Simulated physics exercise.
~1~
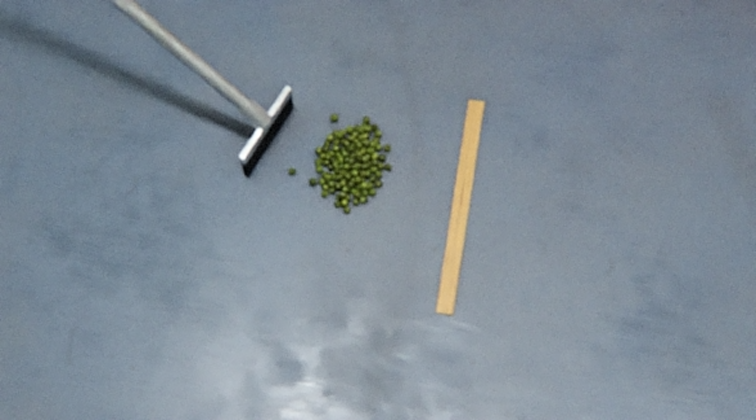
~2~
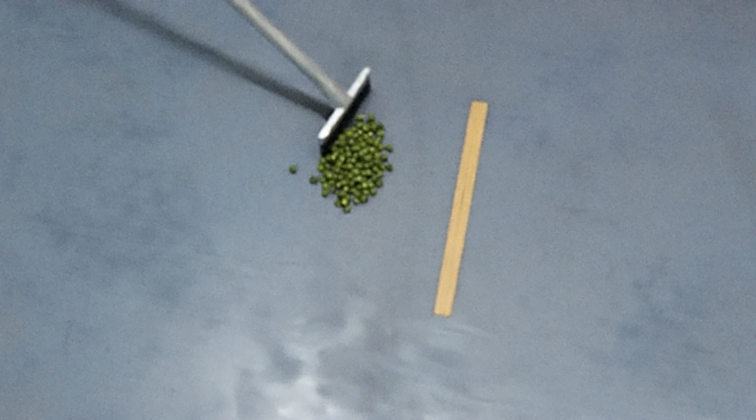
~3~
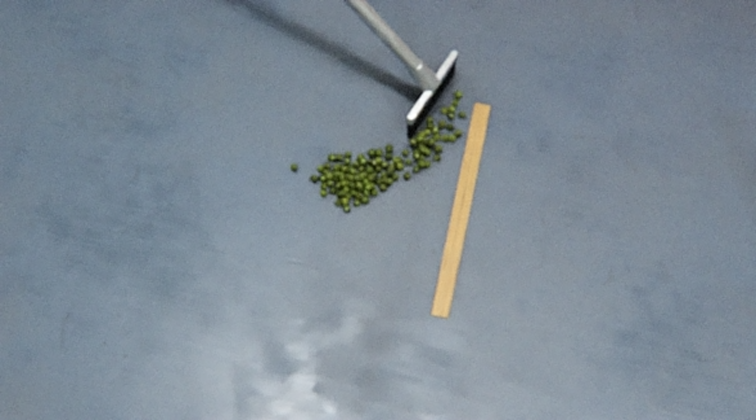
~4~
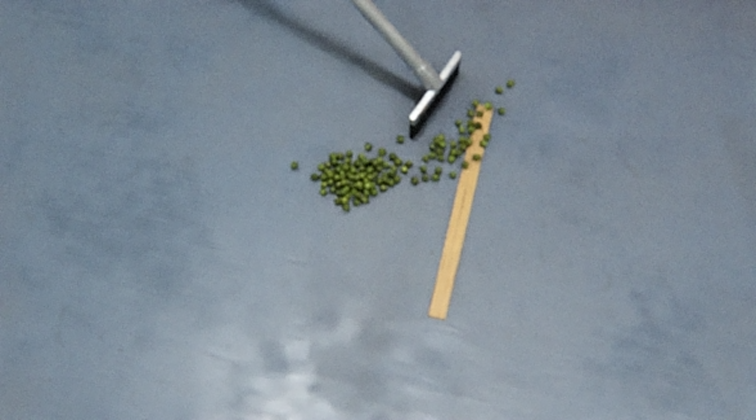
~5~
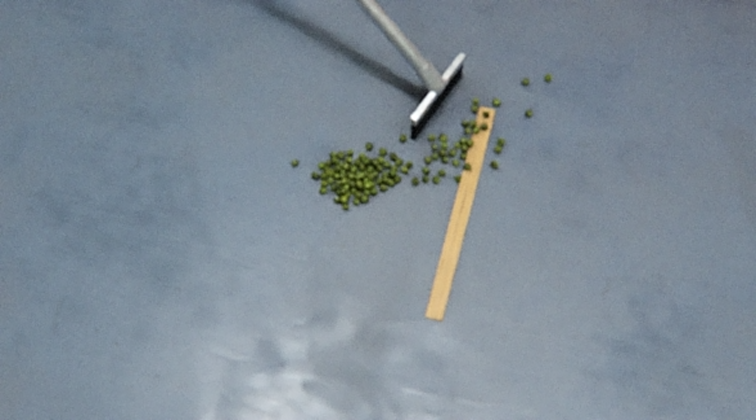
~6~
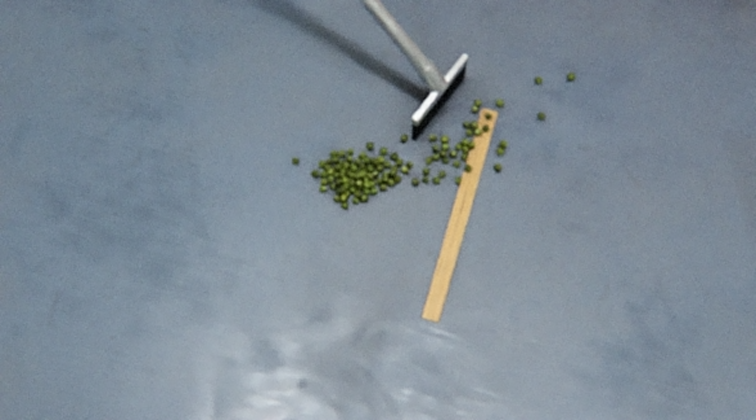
A squeegee on a long pale handle slid right into a heap of small green olives, dragging part of it toward a wooden strip, then stopped; a few olives rolled onto and past the strip while most stayed piled short of it.
